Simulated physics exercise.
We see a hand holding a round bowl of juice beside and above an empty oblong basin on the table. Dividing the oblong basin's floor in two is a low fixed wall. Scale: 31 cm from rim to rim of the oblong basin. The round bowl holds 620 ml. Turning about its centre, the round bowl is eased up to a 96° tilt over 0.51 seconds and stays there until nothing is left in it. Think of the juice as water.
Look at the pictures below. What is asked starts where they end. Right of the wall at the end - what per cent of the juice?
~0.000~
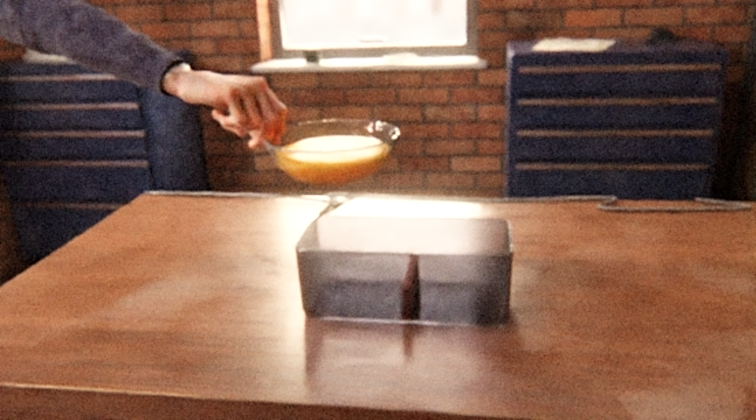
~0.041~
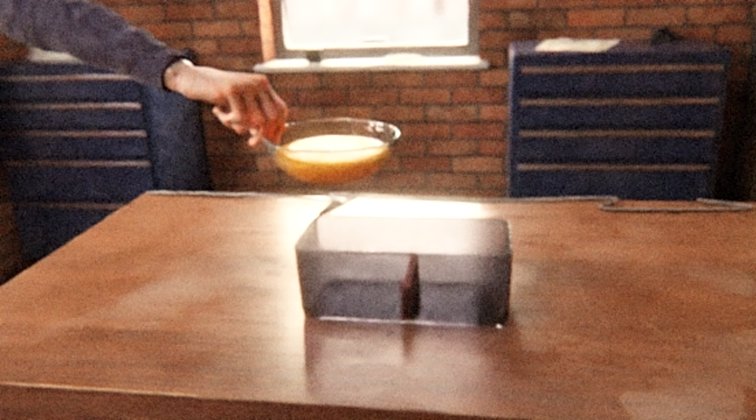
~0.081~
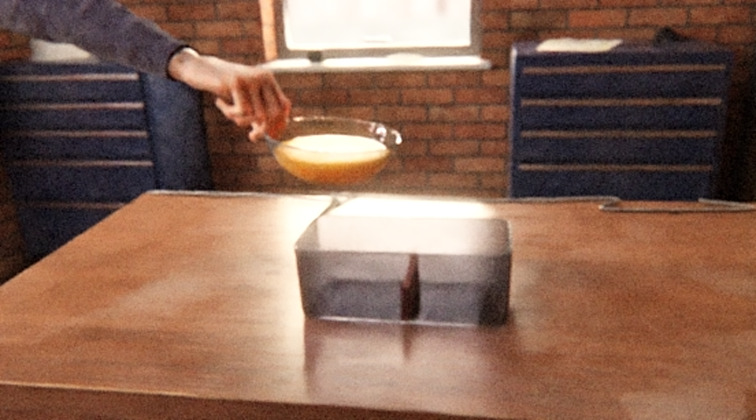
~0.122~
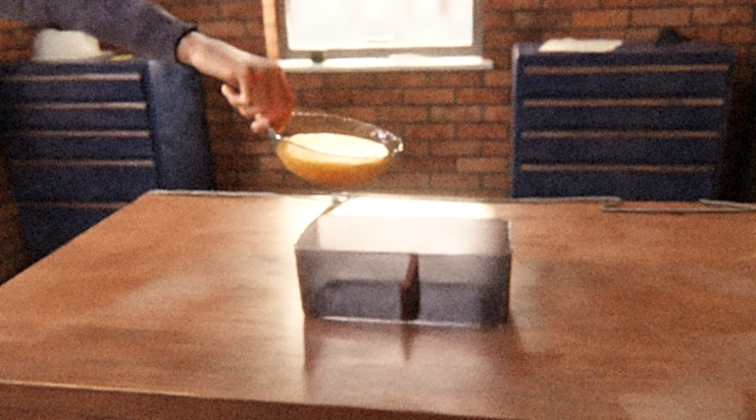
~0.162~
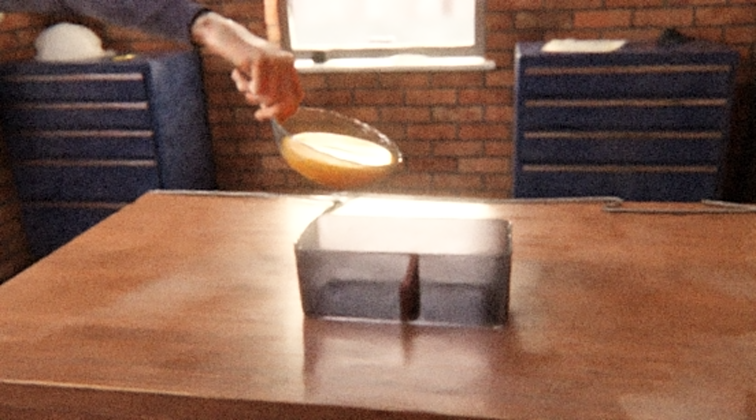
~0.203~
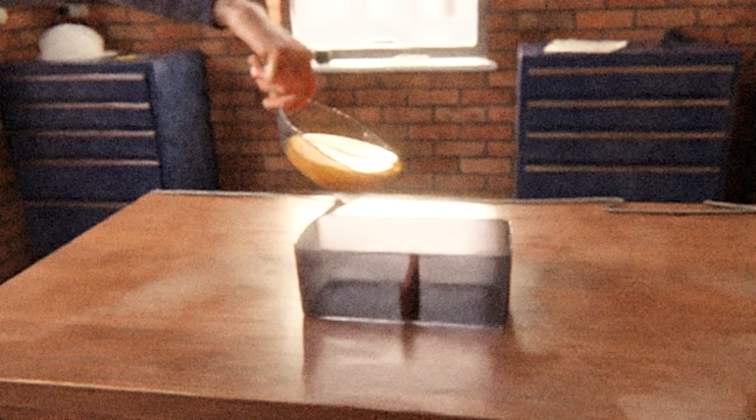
Near 60 per cent.
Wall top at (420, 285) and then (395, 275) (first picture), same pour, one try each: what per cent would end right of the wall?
Roughly 45 per cent, then 75 per cent.
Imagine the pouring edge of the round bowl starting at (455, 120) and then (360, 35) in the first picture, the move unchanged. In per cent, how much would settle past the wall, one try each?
It comes to 80 per cent, and then 45 per cent.
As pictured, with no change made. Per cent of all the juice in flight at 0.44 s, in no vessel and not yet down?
I'd put it at about 24 percent.
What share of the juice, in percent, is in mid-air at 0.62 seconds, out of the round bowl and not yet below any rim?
Airborne share: Near 18 %.
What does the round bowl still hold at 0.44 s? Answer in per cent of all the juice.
Fraction remaining: Approx. 3 per cent.
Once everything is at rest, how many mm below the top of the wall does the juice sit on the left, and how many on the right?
Left roughly 40 mm; right roughly 28 mm.
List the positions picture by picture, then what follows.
Tilt 0°; pouring edge (398, 136); surface from (278, 149) to (391, 150); the oblong basin's rim runs from (305, 233) to (511, 237); the wall's top is at (411, 271), in the first frame.
Tilt 2°; pouring edge (398, 137); surface from (278, 148) to (391, 150), in the second frame.
Tilt 6°; pouring edge (399, 142); surface from (279, 145) to (391, 152), in the third frame.
Tilt 13°; pouring edge (400, 150); surface from (281, 141) to (393, 156), in the fourth frame.
Tilt 22°; pouring edge (400, 161); surface from (284, 138) to (390, 159), in the fifth frame.
Tilt 33°; pouring edge (398, 173); surface from (290, 138) to (390, 163); 1 per cent is over the edge, in the sixth frame.
By 0.44 s the tilt is 92° and 3 per cent is still to pour, 18 is left of the wall and 57 right of it.
By 0.62 s the tilt is 96° and 0 per cent is still to pour, 27 is left of the wall and 54 right of it.
By 0.81 s the tilt is 96° and 2 per cent is still to pour, 30 is left of the wall and 58 right of it.
By 1.01 s the tilt is 96° and 0 per cent is still to pour, 34 is left of the wall and 60 right of it.
At rest 34 per cent lies left of the wall, 60 right of it and 6 outside.
